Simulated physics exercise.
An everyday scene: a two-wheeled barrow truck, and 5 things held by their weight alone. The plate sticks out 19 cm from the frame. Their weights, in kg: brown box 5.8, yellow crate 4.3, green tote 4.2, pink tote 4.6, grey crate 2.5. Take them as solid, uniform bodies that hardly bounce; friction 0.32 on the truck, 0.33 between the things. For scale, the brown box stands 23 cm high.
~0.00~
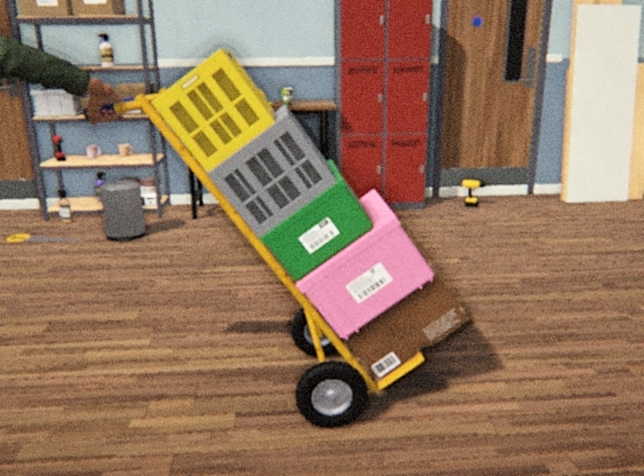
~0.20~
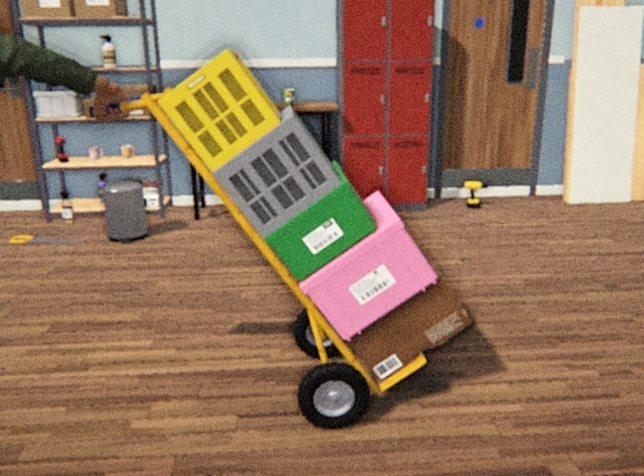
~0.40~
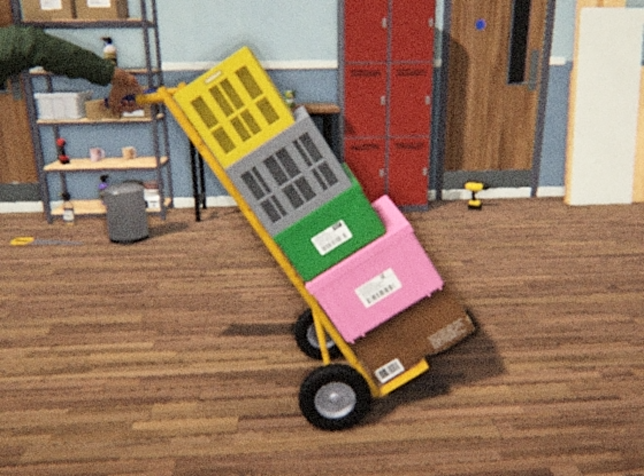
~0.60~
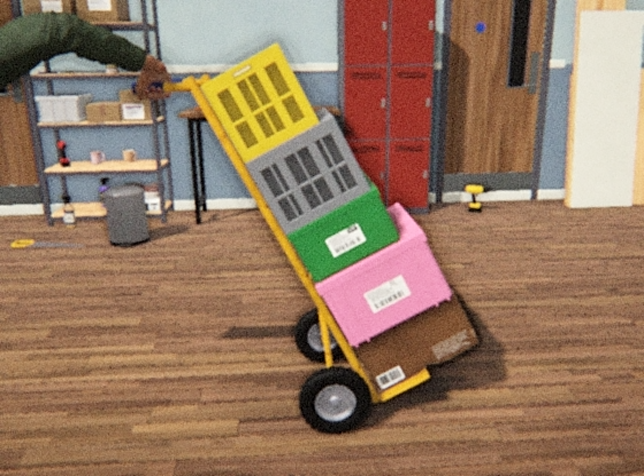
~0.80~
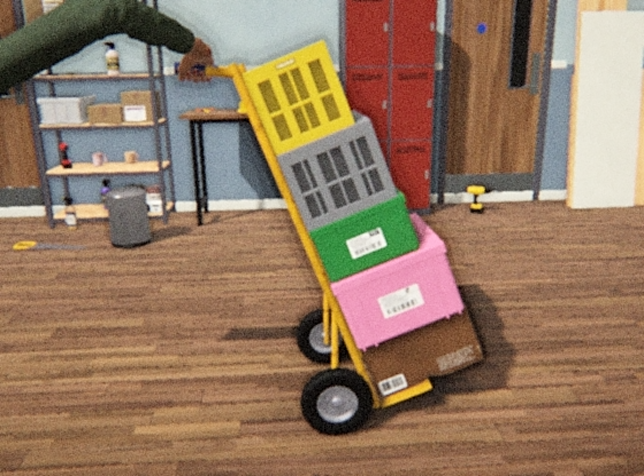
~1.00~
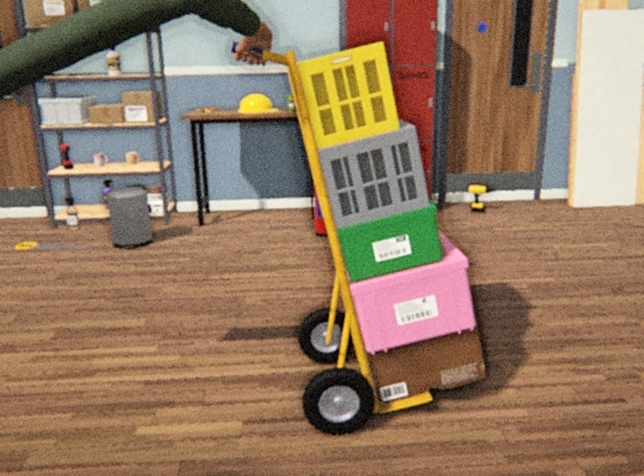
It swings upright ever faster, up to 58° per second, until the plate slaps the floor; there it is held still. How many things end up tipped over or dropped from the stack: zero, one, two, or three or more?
In all, not one.
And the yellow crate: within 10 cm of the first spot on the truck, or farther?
The yellow crate gets shifted.
After 1.30 s, truck upright; yellow crate tipped 3° from how it sat near (425, 102); brown box tipped 3° from how it sat near (420, 360); grey crate tipped 3° from how it sat.
After 1.40 s, truck upright; yellow crate tipped 4° from how it sat near (448, 103); brown box tipped 3° from how it sat near (420, 360); grey crate tipped 3° from how it sat.
At rest (2.0 s), not toppled but over 10 cm from the start, yellow crate and grey crate; the other 3 in place, give or take 10 cm. In the last view, brown box near (420, 360), yellow crate near (473, 104).
